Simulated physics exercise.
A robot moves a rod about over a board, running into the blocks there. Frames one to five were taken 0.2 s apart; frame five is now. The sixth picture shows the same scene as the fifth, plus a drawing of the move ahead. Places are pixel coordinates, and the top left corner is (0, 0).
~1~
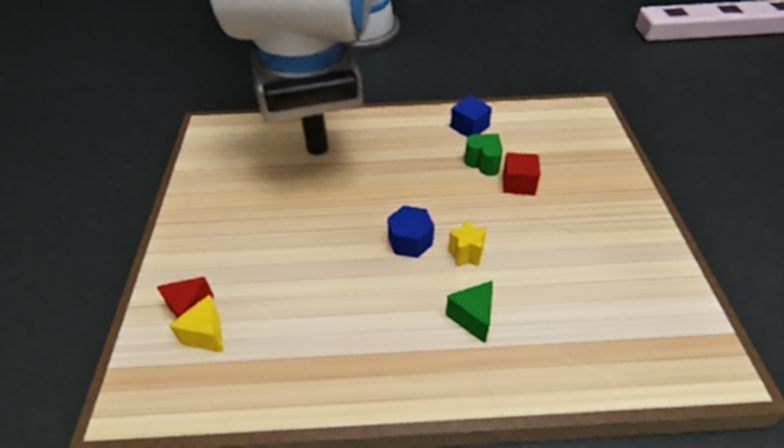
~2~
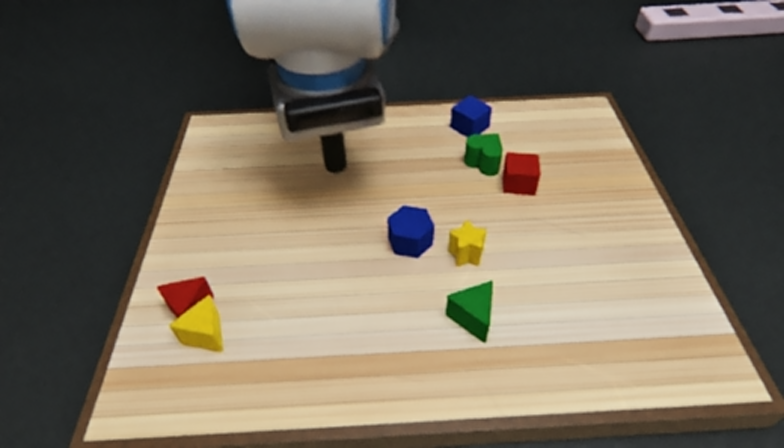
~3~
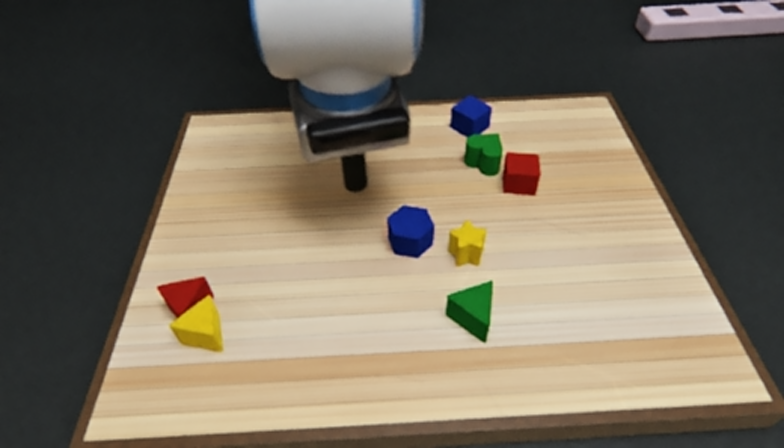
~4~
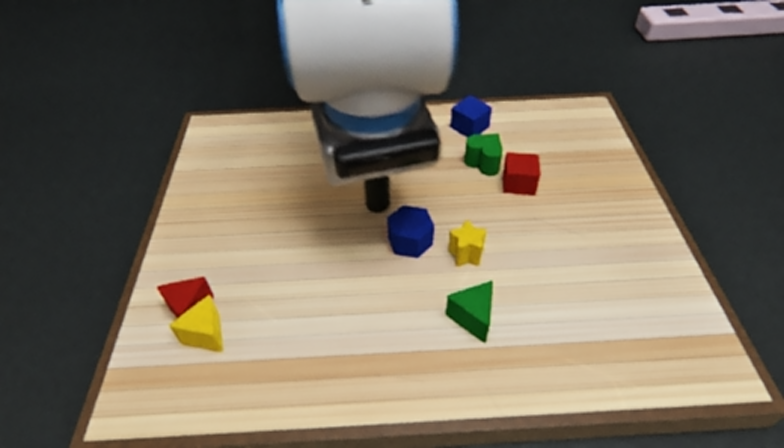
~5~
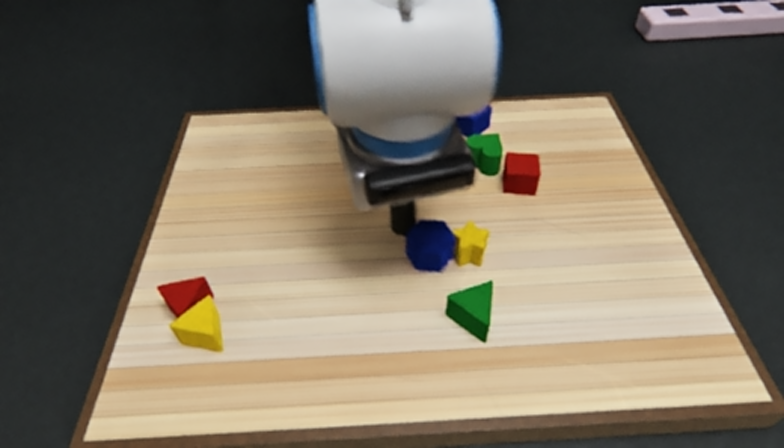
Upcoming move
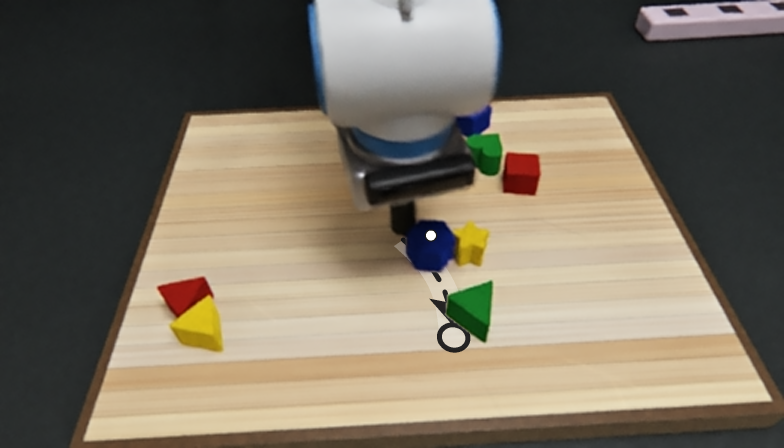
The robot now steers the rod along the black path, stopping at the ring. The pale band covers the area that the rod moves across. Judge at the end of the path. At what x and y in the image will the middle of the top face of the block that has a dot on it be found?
My prediction: (484, 267).
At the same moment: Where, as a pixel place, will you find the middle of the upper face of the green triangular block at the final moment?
It will likely be found at (491, 319).
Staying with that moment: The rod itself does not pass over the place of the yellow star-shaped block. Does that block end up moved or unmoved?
That block slides.
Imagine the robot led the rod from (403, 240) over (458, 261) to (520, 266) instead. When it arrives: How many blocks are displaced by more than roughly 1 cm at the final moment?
Two blocks move.
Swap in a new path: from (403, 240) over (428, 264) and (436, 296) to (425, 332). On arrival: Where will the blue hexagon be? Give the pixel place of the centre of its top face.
Its top centre lands on (474, 263).
Path on the board, from (403, 240) via (429, 265) and (447, 298), ending at (454, 337); the dot is on the blue hexagon.
On the path given first. One third of the way, rod at (431, 254); blue hexagon at (466, 258), turned 25° anticlockwise; yellow star-shaped block at (492, 237), turned 30° anticlockwise.
Two thirds of the way, rod at (449, 287); blue hexagon at (484, 267), turned 45° anticlockwise; yellow star-shaped block at (494, 238), turned 40° anticlockwise; green triangular block at (481, 303), turned 20° clockwise.
At the end, rod at (455, 325); blue hexagon at (484, 267), turned 45° anticlockwise; yellow star-shaped block at (494, 238), turned 40° anticlockwise; green triangular block at (491, 319), turned 45° anticlockwise.
